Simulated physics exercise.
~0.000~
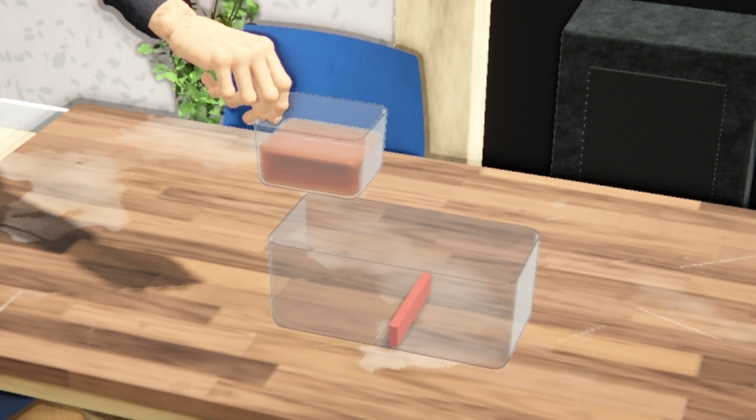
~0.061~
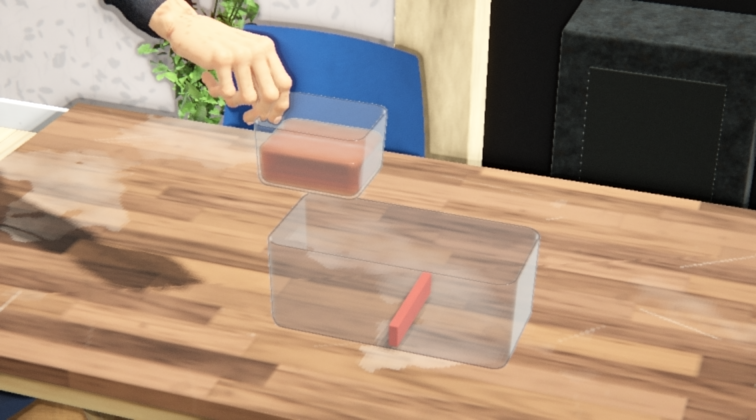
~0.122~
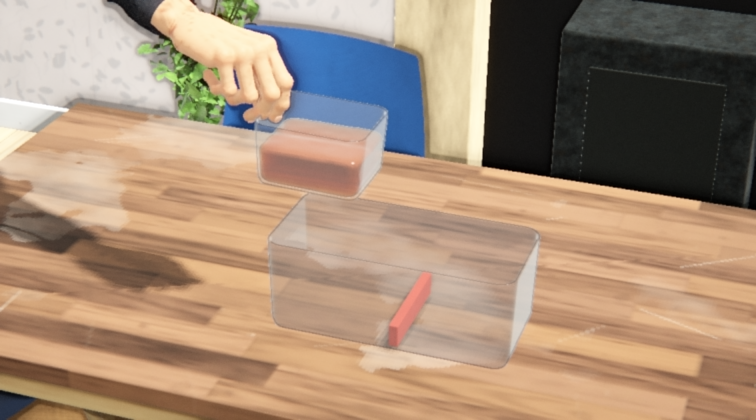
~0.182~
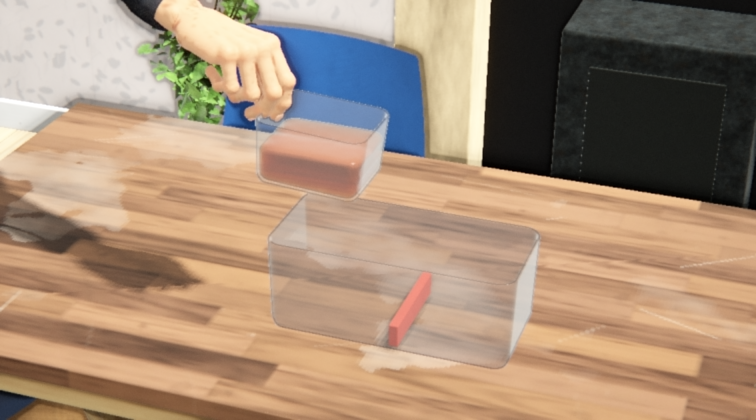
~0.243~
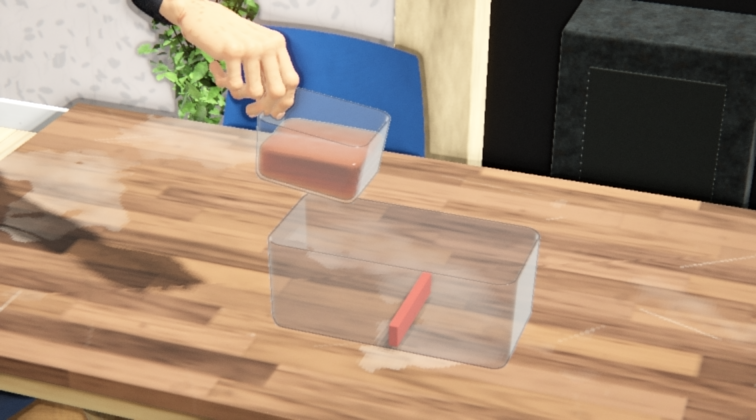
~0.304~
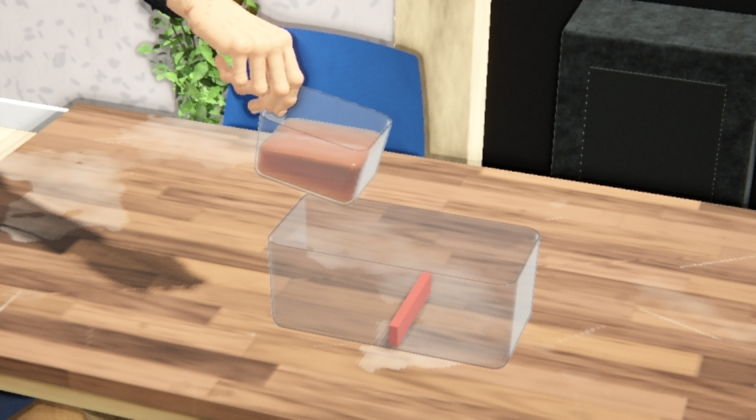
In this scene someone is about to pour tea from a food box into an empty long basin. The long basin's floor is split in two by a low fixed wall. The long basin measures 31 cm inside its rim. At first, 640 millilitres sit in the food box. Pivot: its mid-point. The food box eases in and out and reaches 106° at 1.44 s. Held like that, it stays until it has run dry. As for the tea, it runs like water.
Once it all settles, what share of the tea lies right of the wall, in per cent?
56 %.
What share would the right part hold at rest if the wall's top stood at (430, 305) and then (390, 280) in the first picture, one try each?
The first try gives 30 percent and the second 75 percent.
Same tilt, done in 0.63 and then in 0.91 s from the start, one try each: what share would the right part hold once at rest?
Try 1: Approx. 40 %; try 2: Approx. 50 %.
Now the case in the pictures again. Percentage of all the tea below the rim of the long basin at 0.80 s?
The basin holds roughly 9 in a hundred parts at that moment.
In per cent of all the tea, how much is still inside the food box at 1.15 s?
16 per cent or thereabouts.
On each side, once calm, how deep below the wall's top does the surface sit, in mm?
Some 18 mm on the left and 12 mm on the right.
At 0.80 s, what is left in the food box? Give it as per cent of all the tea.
I reckon about 68 in a hundred is still held.
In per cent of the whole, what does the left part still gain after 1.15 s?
Around 22 in a hundred.
After 0.80 s the tilt is 62° and 69 per cent is still to pour, 3 is left of the wall and 6 right of it.
After 1.15 s the tilt is 96° and 15 per cent is still to pour, 22 is left of the wall and 56 right of it.
After 1.53 s the tilt is 106° and 0 per cent is still to pour, 43 is left of the wall and 56 right of it.
After 1.94 s the tilt is 106° and 0 per cent is still to pour, 44 is left of the wall and 56 right of it.
In the end 44 per cent lies left of the wall, 56 right of it and 0 outside.
